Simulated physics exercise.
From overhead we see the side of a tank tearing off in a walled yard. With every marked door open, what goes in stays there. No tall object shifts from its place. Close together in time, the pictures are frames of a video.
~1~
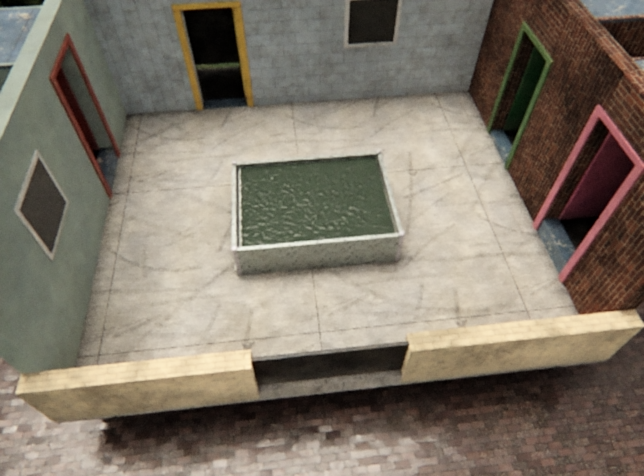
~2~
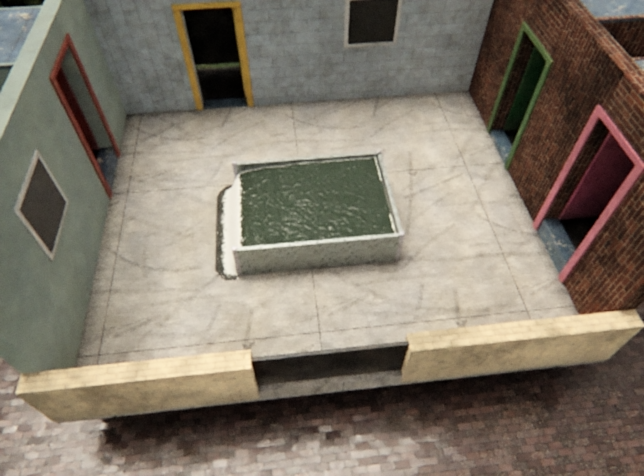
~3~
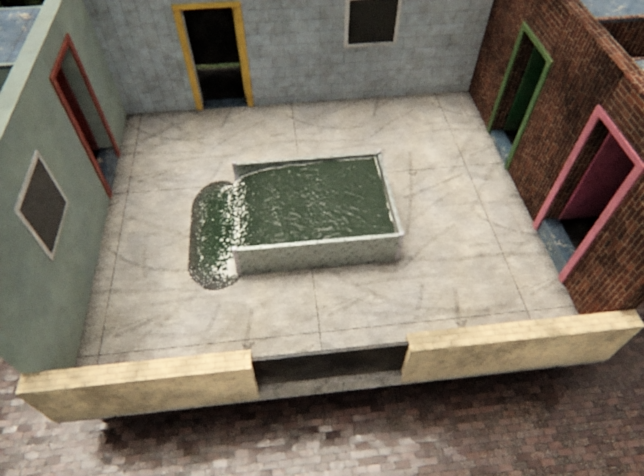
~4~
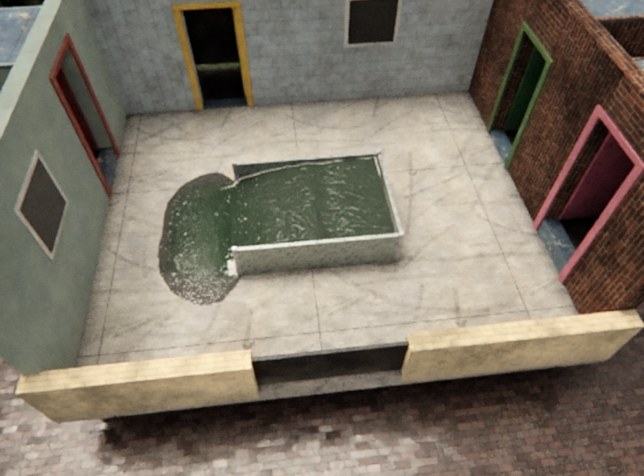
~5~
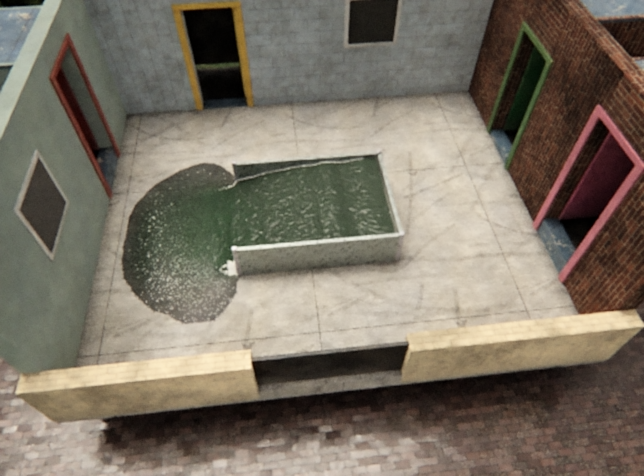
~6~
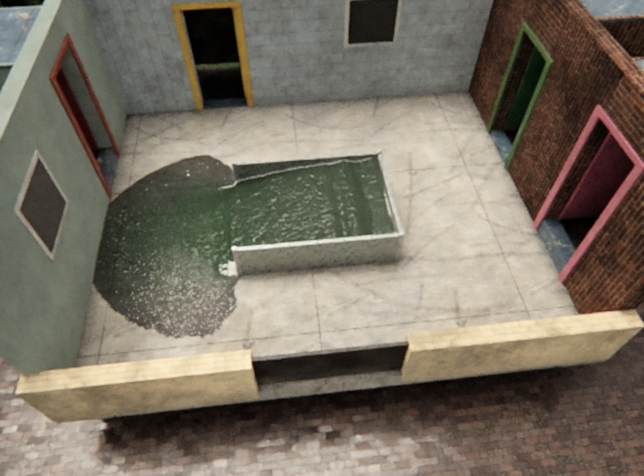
The footage shows, from overhead, a walled yard with a rectangular tank of still, dark green water; the tank's left side gives way and water pours out through the gap, spreading leftward across the pale floor in a widening, rounded pool.
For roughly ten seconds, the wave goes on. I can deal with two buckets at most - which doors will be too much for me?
I expect the pink door to stay within two buckets, I expect the red door to stay within two buckets, I expect the yellow door to go over the limit, I expect the green door to stay within two buckets.
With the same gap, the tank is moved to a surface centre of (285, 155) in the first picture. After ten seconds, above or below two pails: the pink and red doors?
Looking at it, pink comes in under and red breaks the limit.
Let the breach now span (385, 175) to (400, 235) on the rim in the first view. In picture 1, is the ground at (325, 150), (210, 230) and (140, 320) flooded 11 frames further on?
In turn: Untouched, then untouched, then untouched.
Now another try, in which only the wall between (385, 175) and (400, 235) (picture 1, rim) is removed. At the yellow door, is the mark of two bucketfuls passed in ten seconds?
I'd say the yellow door stays shy of the line.
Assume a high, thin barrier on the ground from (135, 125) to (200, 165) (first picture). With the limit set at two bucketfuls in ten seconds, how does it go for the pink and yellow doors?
Outcome: Pink remains below the limit; yellow remains below the limit.
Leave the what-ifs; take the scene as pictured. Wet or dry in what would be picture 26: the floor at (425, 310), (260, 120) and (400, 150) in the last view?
Result, in the order given: Not wetted / wetted / not wetted.
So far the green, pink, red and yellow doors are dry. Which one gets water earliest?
I'd go with the red door.
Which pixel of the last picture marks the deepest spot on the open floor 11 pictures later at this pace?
Pointing at (71, 394).
A moment on, water covers 25 % of the floor; the pink door not reached, the red door wet at the sill, nothing in, the yellow door not reached, the green door not reached.
Next, water covers 25 % of the floor; the pink door not reached, the red door wet at the sill, nothing in, the yellow door not reached, the green door not reached.
Then, water covers 45 % of the floor; the pink door not reached, the red door wet at the sill, nothing in, the yellow door wet at the sill, nothing in, the green door not reached.
Later, water covers 90 % of the floor; the pink door wet at the sill, nothing in, the red door wet at the sill, nothing in, the yellow door over two buckets in, the green door not reached.
In the end, water covers 95 % of the floor; the pink door wet at the sill, nothing in, the red door wet at the sill, nothing in, the yellow door over two buckets in, the green door wet at the sill, nothing in.
